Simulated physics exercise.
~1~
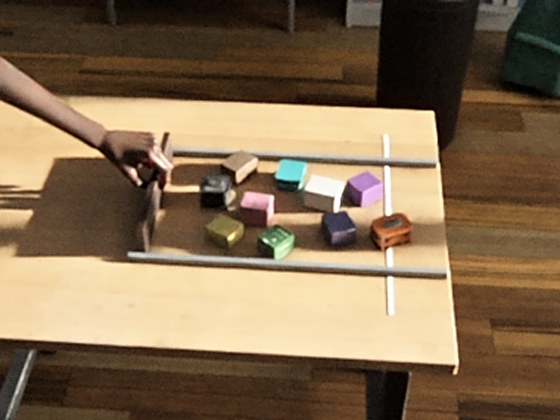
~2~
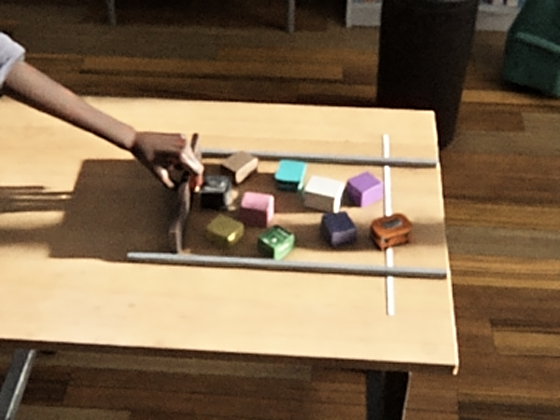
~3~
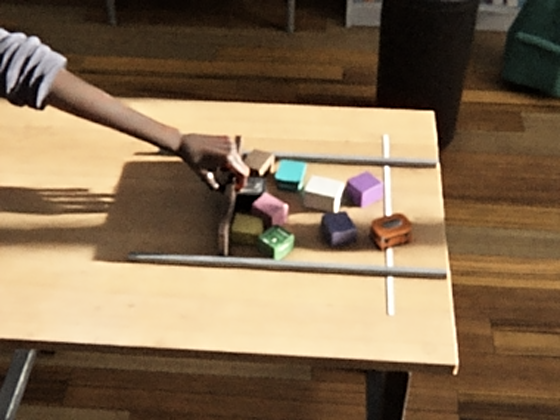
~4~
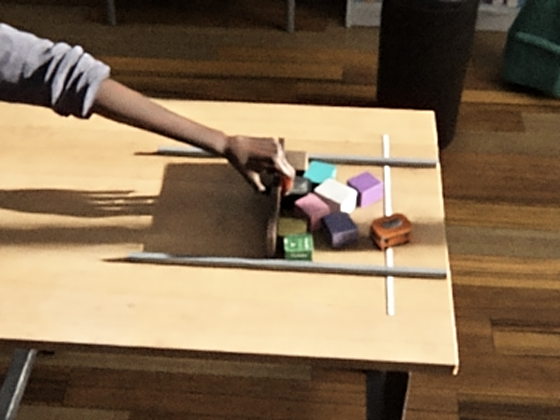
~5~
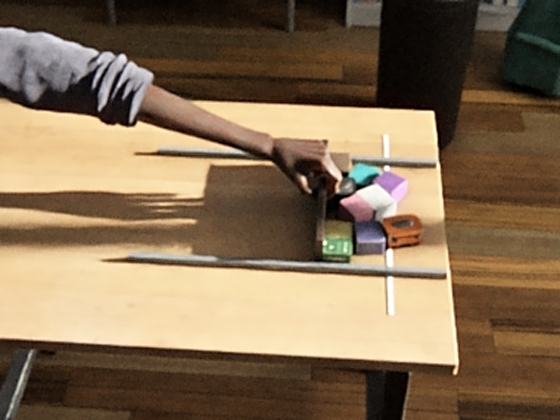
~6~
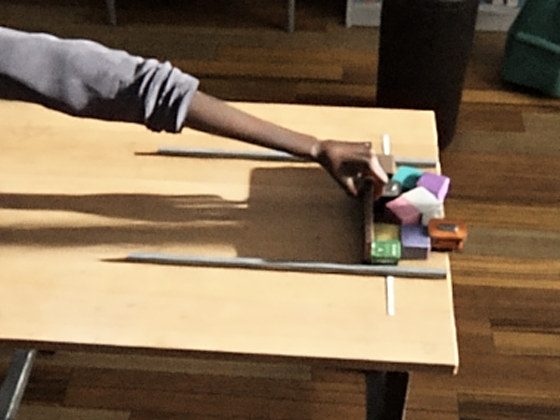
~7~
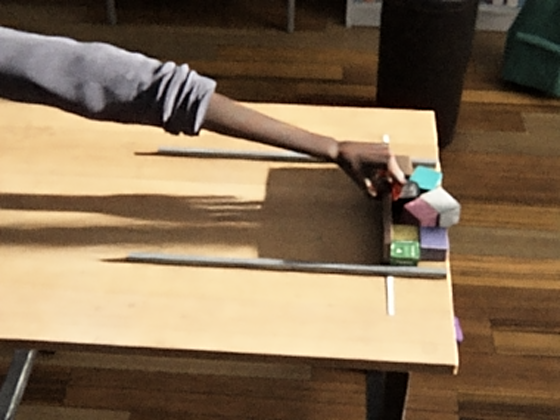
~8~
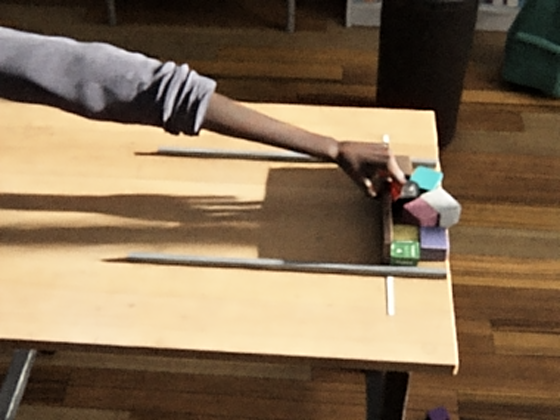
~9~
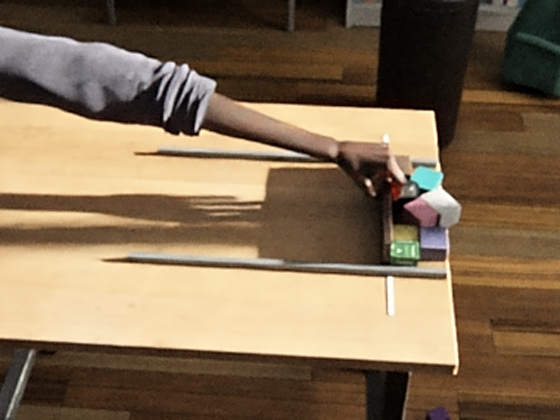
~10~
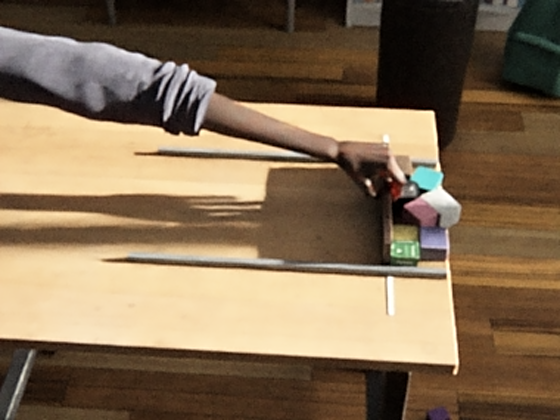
A hand holds an upright board at the left of a loose group of small coloured blocks and cases on a pale wooden table, seen from above, with two grey rails beside them and a white tape strip near the right edge. The arm pushes the board steadily right, gathering the yellow, green, black and pink pieces against the others. The bunched group slides across the tape, pushing the purple block and orange case to the edge. Both go over, and the purple block drops to the floor. The board stops, with the remaining pieces crowded at the edge, some jutting past it.
